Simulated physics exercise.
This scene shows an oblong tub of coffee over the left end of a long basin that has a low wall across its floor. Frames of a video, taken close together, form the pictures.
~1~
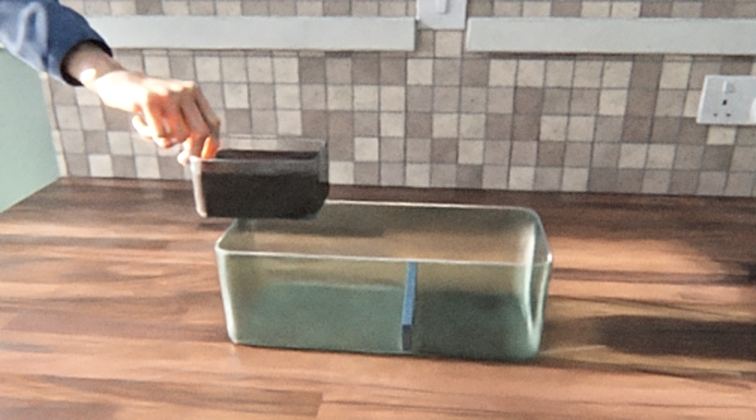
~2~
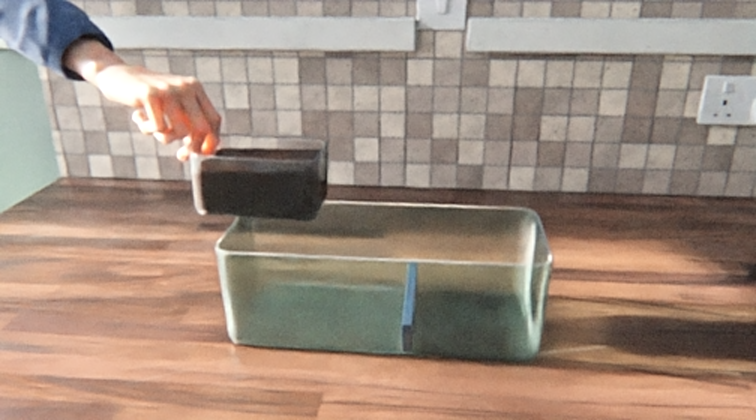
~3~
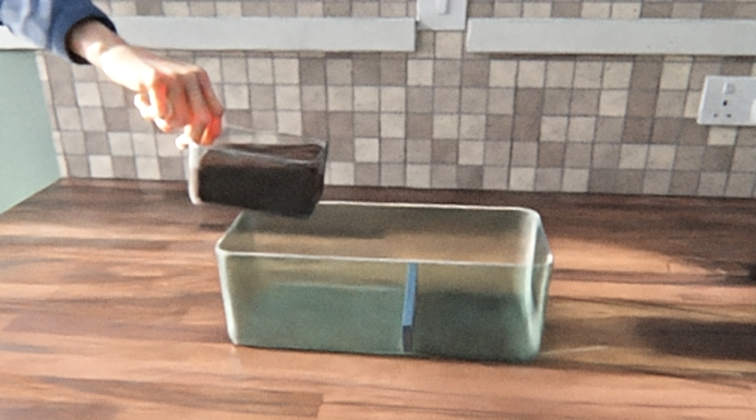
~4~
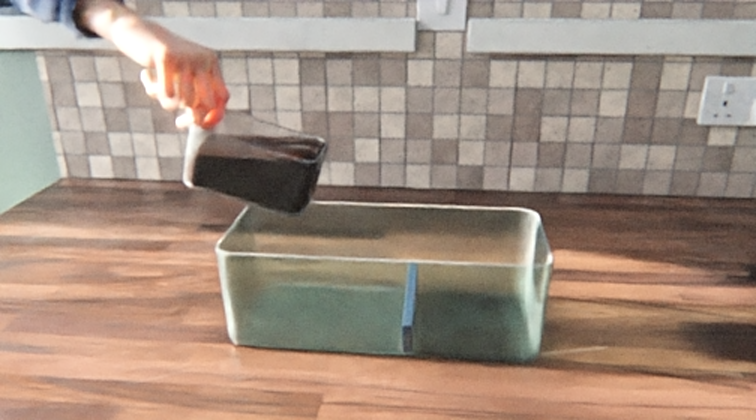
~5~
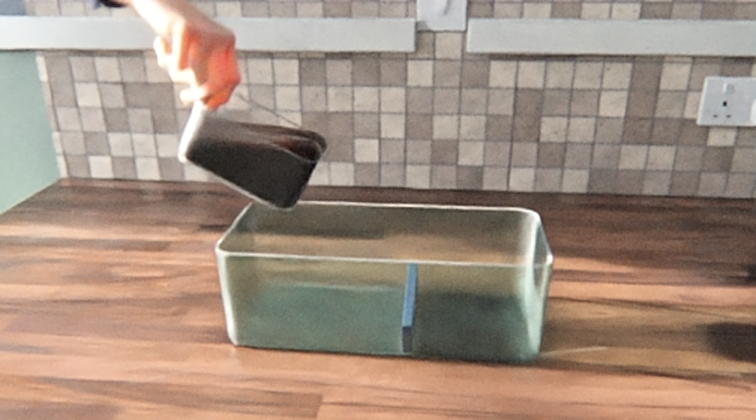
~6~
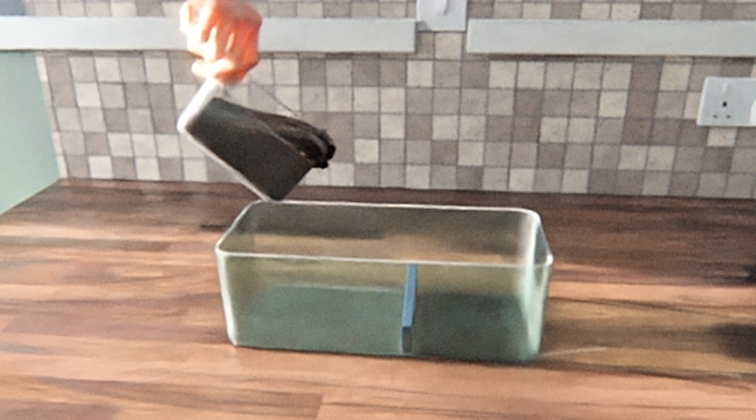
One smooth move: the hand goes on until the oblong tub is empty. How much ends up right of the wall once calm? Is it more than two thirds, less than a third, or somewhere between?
Somewhere between a third and two thirds.
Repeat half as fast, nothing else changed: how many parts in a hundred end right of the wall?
About 65 %.
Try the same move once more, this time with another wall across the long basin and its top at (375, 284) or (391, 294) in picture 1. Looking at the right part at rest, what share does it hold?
The first gives 85 %, the second 70 %.
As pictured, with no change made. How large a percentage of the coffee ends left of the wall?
45 % or thereabouts.
A moment on, the oblong tub is tipped right over and 24 per cent is still to pour, 20 is left of the wall and 1 right of it.
Next, the oblong tub is tipped right over and 1 per cent is still to pour, 21 is left of the wall and 70 right of it.
Then the oblong tub is tipped right over and 0 per cent is still to pour, 37 is left of the wall and 46 right of it.
Later the oblong tub is tipped right over and 0 per cent is still to pour, 45 is left of the wall and 49 right of it.
In the end 46 per cent lies left of the wall, 49 right of it and 5 outside.
